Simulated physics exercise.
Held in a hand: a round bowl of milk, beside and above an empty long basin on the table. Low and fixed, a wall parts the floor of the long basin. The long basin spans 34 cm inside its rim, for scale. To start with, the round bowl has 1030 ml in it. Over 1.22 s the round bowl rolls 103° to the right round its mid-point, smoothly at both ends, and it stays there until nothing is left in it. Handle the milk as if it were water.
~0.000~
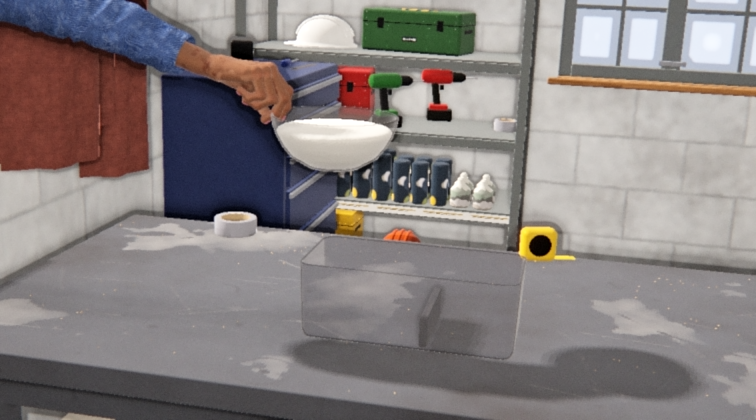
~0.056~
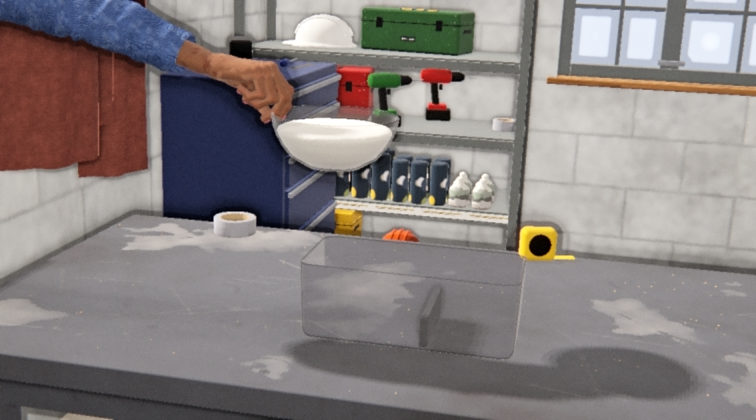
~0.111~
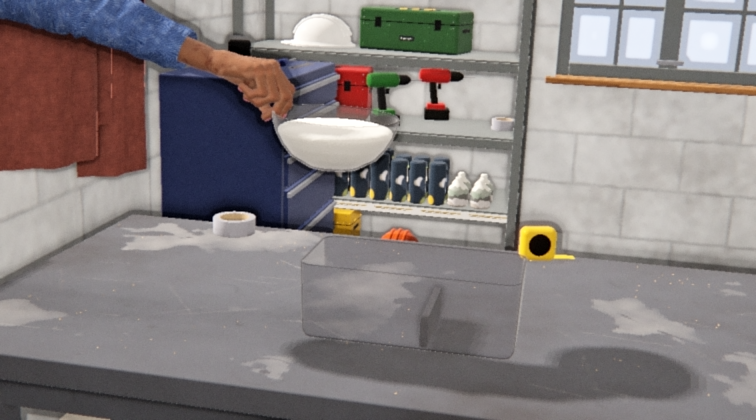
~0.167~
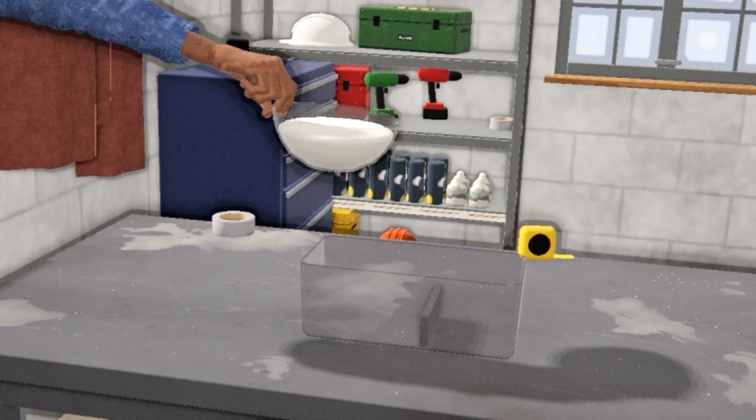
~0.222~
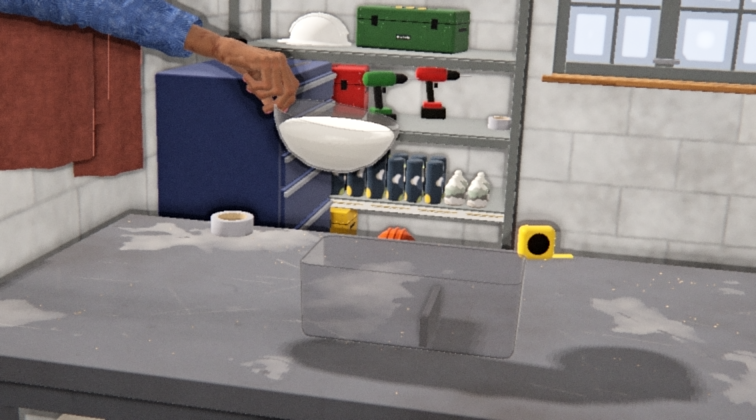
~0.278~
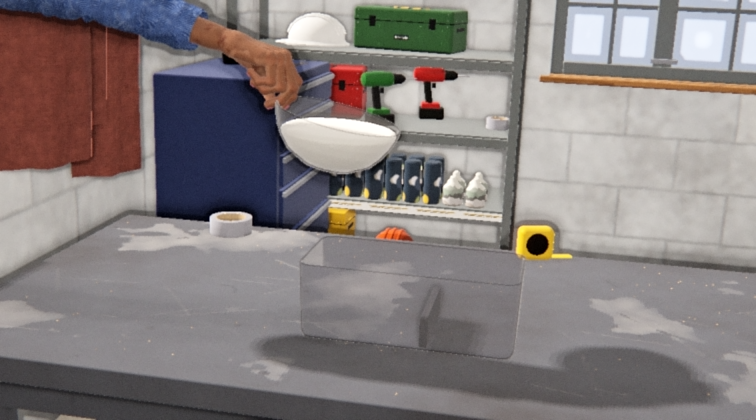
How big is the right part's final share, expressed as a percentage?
Some 53 per cent.
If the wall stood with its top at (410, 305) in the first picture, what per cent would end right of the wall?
Estimate: Close to 75 per cent.
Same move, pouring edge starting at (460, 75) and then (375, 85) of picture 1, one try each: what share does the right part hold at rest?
Near 65 in a hundred on the first go and near 25 in a hundred on the second.
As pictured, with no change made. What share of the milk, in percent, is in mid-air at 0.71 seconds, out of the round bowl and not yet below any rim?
I'd say close to 40 per cent.
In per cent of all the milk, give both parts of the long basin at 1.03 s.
Near 40 on the left, 52 on the right.
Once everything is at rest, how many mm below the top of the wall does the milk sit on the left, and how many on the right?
The left comes to roughly 30 mm and the right to roughly 18 mm.
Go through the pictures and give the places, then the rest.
It leans 0°; its right rim is at (396, 121); the milk meets the walls at (281, 124) and (392, 133); the long basin's rim runs from (313, 250) to (523, 271); the wall's top is at (431, 304), in the first picture.
It leans 1°; its right rim is at (397, 122); the milk meets the walls at (281, 124) and (393, 133), in the second picture.
It leans 2°; its right rim is at (398, 123); the milk meets the walls at (281, 123) and (393, 134), in the third picture.
It leans 5°; its right rim is at (398, 126); the milk meets the walls at (283, 122) and (393, 134), in the fourth picture.
It leans 8°; its right rim is at (398, 130); the milk meets the walls at (283, 122) and (395, 135), in the fifth picture.
It leans 13°; its right rim is at (399, 135); the milk meets the walls at (284, 123) and (396, 136), in the sixth picture.
Then, 0.71 s in, the tilt is 65° and 40 per cent is still to pour, 4 is left of the wall and 15 right of it.
Then, 1.03 s in, the tilt is 97° and 1 per cent is still to pour, 40 is left of the wall and 52 right of it.
Then, 1.36 s in, the tilt is 103° and 0 per cent is still to pour, 46 is left of the wall and 53 right of it.
Then, 1.72 s in, the tilt is 103° and 0 per cent is still to pour, 46 is left of the wall and 53 right of it.
Finally, 46 per cent lies left of the wall, 53 right of it and 1 outside.
